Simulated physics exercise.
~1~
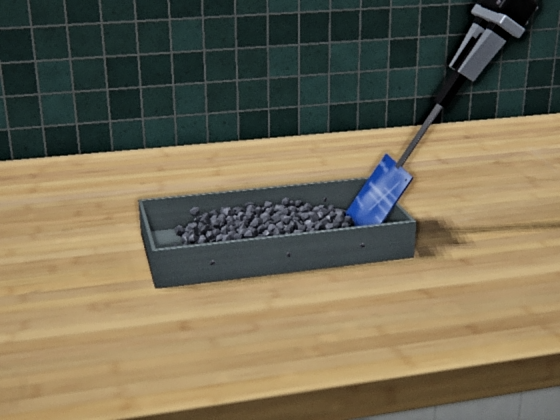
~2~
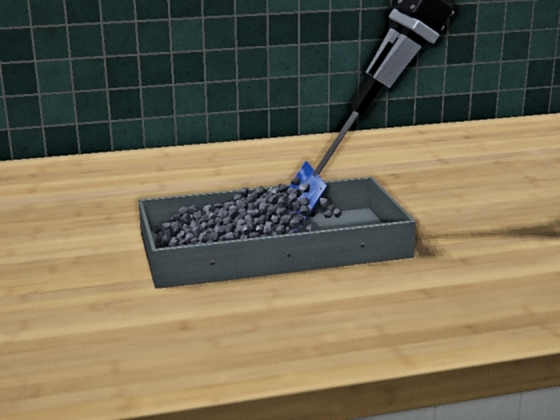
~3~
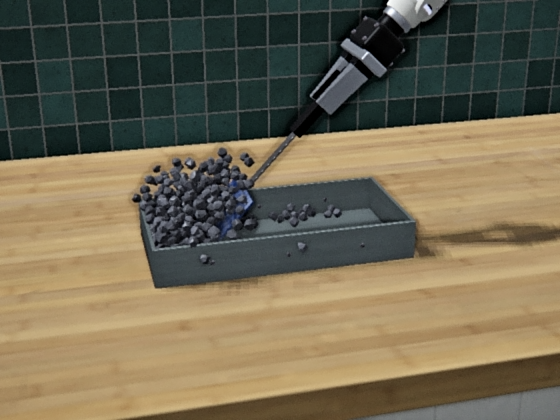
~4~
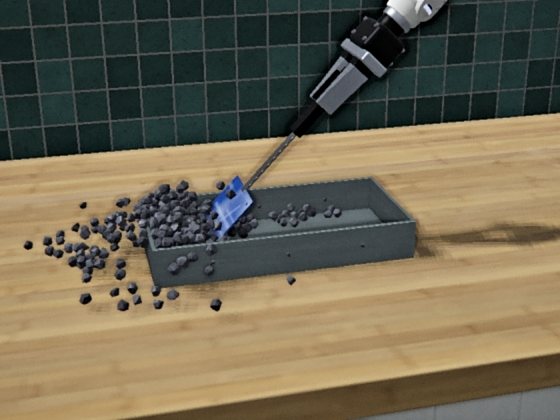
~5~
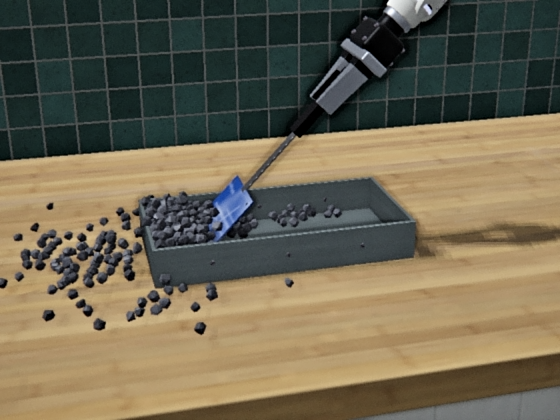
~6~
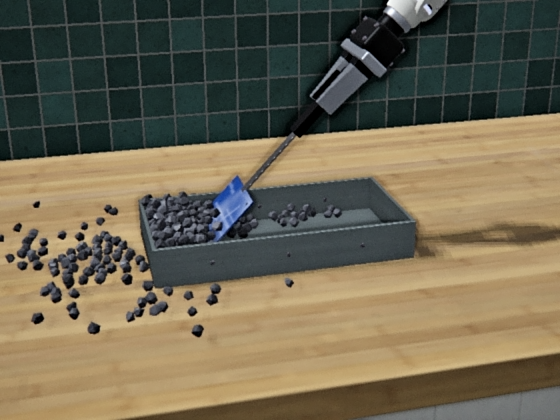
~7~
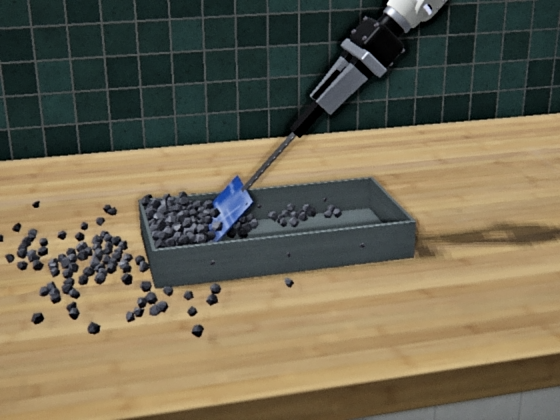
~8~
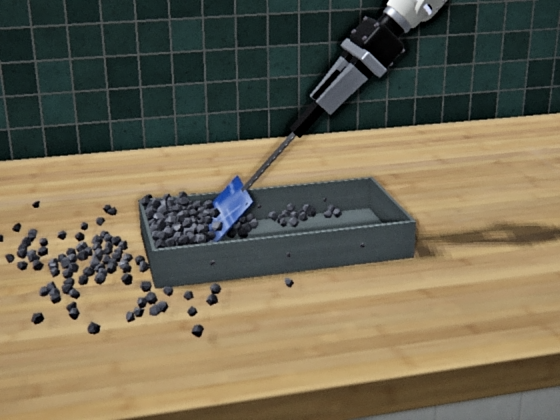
On a wooden counter before green tiles, a robot arm swept a blue spatula leftward through a tray of dark pebbles, piling them at the left end until many spilled over onto the counter, where they lay scattered while the blade stayed in the tray.
